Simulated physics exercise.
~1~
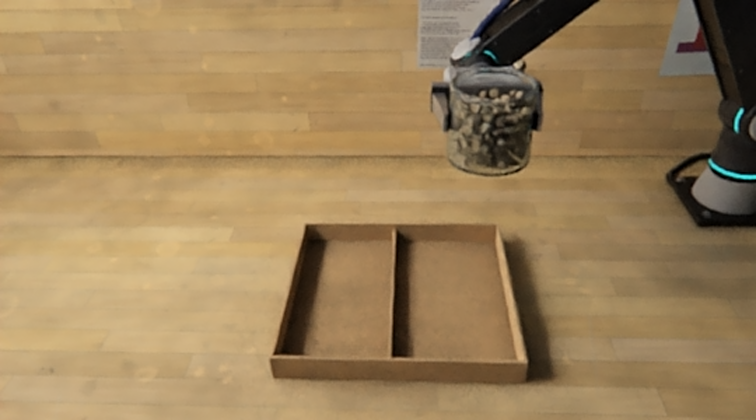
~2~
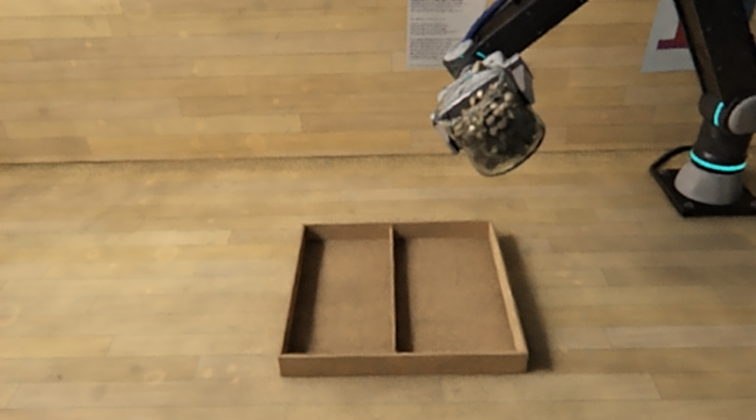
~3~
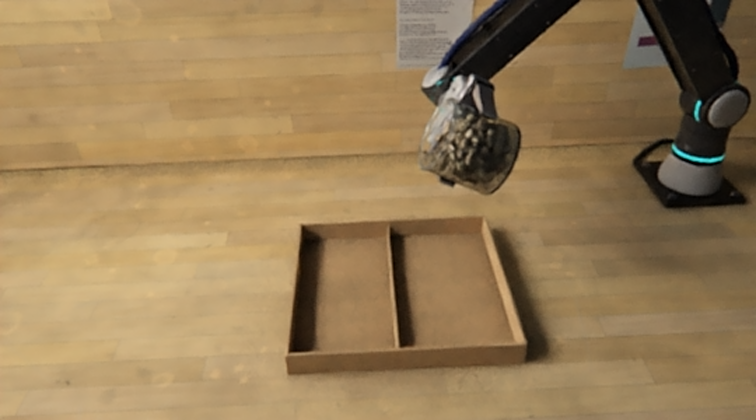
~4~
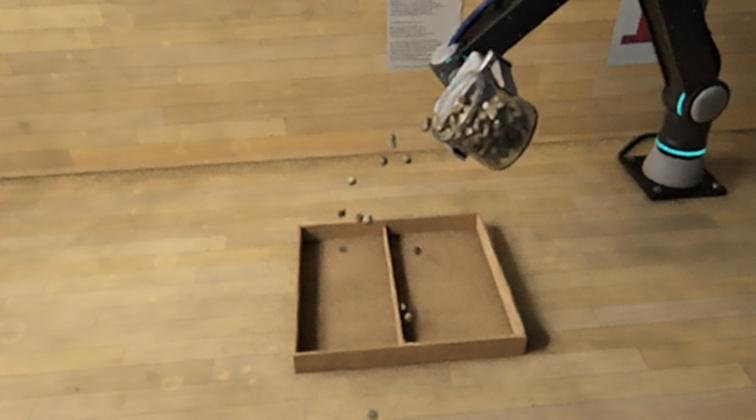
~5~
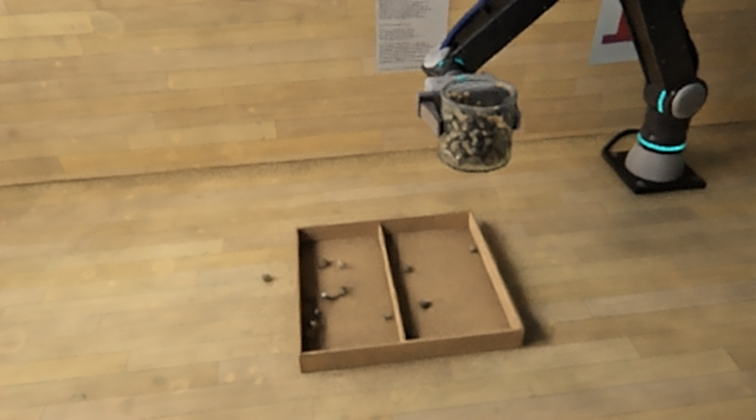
A black robotic arm held a clear cup of small pebbles above a divided wooden tray, tipped it and spilled a few out, then turned it upright again, leaving most pebbles in the cup, some scattered in both tray sections and one on the table.
